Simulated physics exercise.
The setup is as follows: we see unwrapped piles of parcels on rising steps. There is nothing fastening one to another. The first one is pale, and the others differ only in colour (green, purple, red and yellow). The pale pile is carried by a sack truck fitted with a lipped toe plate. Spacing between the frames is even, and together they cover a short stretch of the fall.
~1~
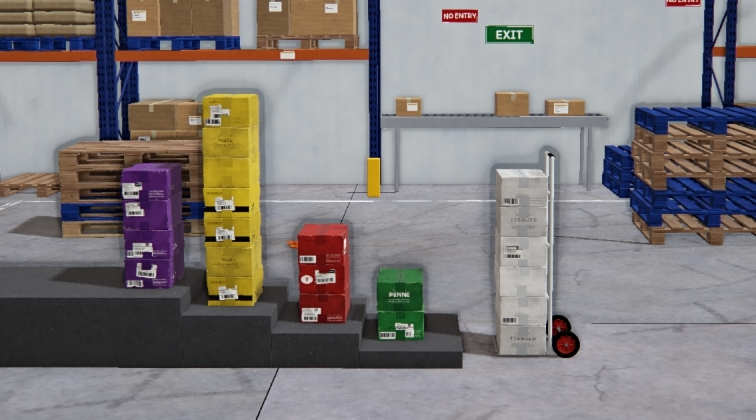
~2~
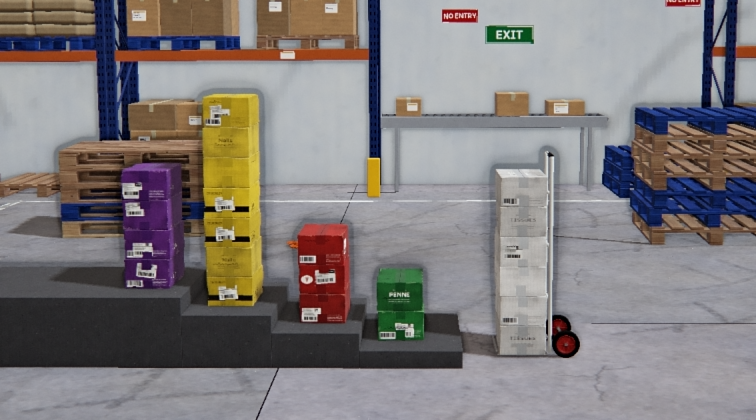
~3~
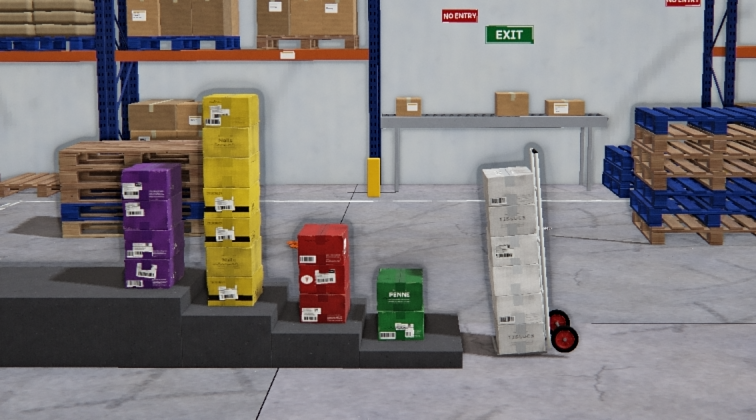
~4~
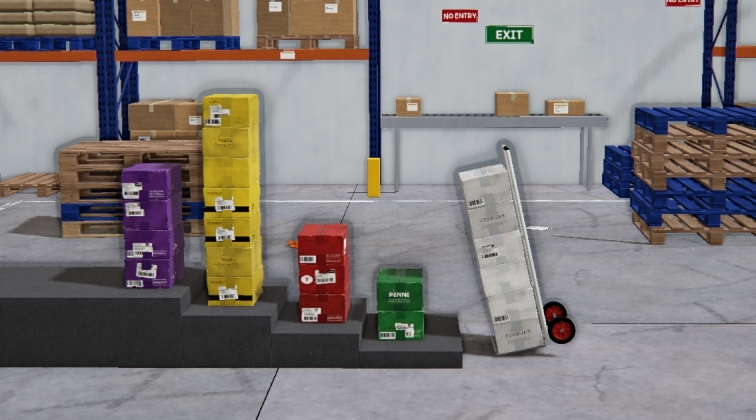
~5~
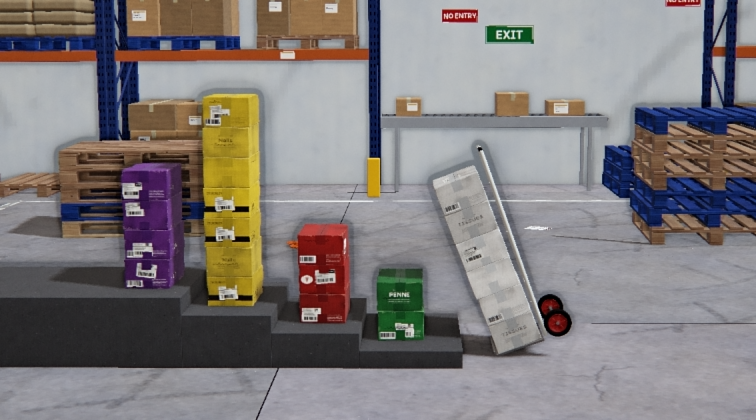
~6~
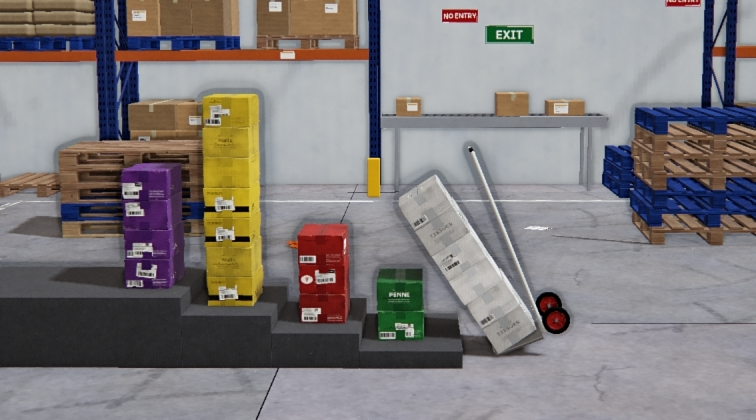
A tall white stack of boxes tilts left toward the steps, separating from its hand truck.
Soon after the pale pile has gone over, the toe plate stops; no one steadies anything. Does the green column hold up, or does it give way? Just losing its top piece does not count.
I'd say that pile holds up fine.
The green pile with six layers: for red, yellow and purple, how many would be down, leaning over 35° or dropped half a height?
The numbers come out as red 0, yellow 0 and purple 0.
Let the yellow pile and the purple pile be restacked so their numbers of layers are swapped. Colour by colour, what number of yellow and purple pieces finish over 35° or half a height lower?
Yellow 0, purple 0.
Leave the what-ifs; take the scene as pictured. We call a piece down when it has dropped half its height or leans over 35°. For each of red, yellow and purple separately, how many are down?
Once everything settles, the down count is red 0, yellow 0 and purple 0.
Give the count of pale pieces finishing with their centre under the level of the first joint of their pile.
The number works out at 1.
Shortly afterwards, 6 of the pale pile down; none of the 2 green parcels down (0 of 16 in all colours); top green parcel unmoved.
Next, 6 of the pale pile down; none of the 2 green parcels down (0 of 16 in all colours); top green parcel a little from its place; top red parcel half its height from its place.
In the end, 6 of the pale pile down; none of the 2 green parcels down (0 of 16 in all colours); top green parcel a little from its place; top red parcel about its own height from its place. From the last view, middles, top green parcel near (395, 289), top red parcel near (302, 244).
